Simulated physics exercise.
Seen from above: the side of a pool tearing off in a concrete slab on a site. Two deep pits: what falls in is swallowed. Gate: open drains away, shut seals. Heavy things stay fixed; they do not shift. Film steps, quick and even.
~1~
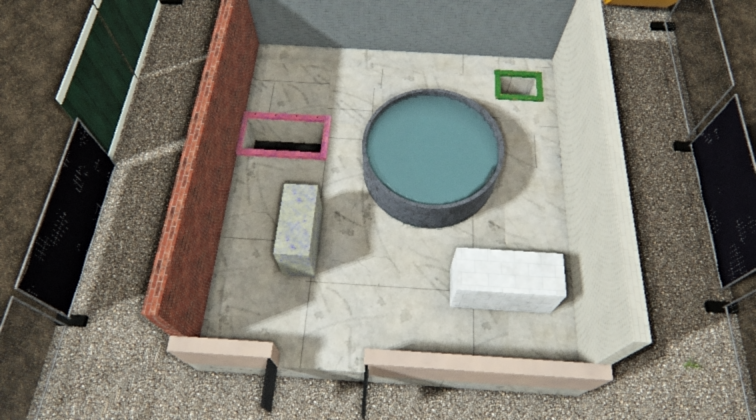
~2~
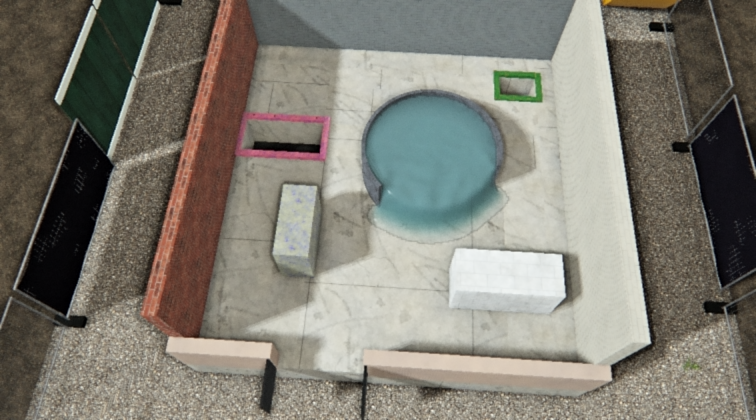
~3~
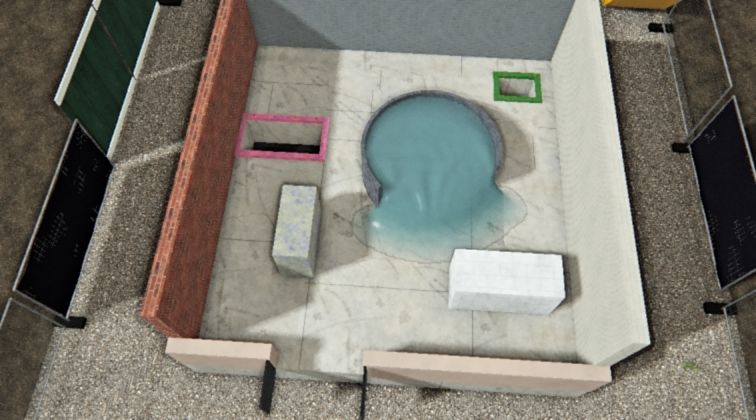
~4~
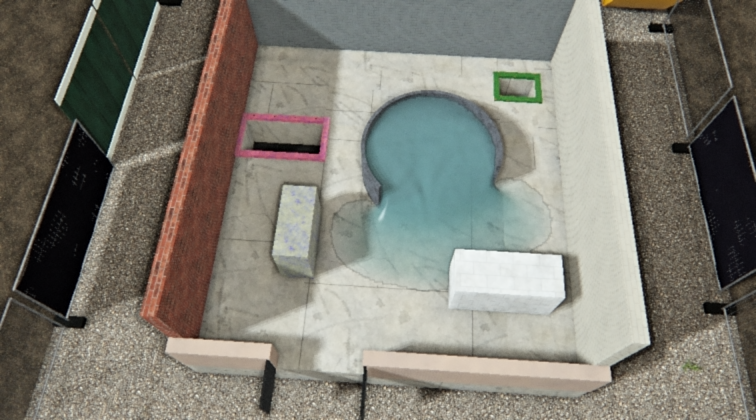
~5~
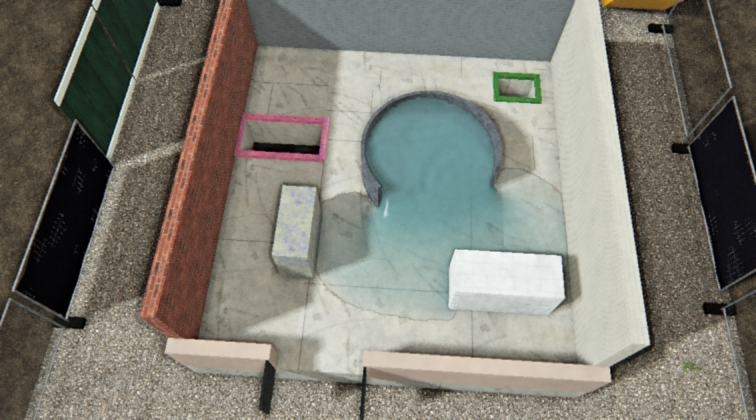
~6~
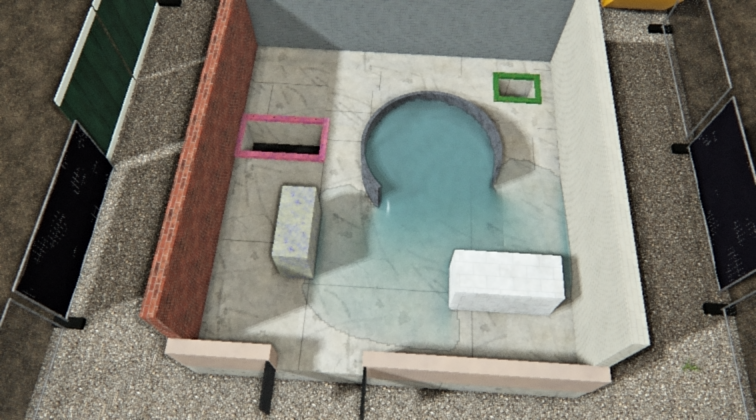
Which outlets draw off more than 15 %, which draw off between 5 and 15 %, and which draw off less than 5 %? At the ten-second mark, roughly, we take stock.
As I see it, the gate is going to swallow a share past fifteen per cent; the green pit is going to swallow a share of five up to fifteen per cent; the pink pit is going to swallow a share short of five per cent.
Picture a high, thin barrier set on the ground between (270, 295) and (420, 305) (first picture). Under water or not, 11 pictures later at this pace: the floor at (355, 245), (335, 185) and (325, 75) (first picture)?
Taken in turn, the three points are soaked, soaked and unsoaked.
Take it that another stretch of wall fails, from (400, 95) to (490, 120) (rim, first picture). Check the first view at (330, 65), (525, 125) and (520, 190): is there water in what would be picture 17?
The first would be drenched, the second drenched and the third still unwetted.
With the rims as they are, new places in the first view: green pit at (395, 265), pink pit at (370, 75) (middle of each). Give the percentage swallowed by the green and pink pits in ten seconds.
Per cent, approx.: Green 25, pink 2.
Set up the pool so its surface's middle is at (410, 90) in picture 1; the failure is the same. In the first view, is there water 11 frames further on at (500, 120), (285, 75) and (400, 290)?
Spot 1 unwetted, spot 2 unwetted, and spot 3 wetted.
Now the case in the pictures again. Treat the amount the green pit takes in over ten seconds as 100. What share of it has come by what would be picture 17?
Around 0 %.
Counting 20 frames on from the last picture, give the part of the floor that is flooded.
My guess is around 60 in a hundred.
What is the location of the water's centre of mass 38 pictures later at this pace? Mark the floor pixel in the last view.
It's close to (407, 231).
A moment on, water covers 35 % of the floor; the gate 2 %, the green pit 0 %, the pink pit 0 %.
Next, water covers 45 % of the floor; the gate 6 %, the green pit 0 %, the pink pit 0 %.
Then, water covers 60 % of the floor; the gate 12 %, the green pit 2 %, the pink pit 0 %.
Later, water covers 85 % of the floor; the gate 18 %, the green pit 6 %, the pink pit 0 %.
In the end, water covers 95 % of the floor; the gate 23 %, the green pit 7 %, the pink pit 1 %.
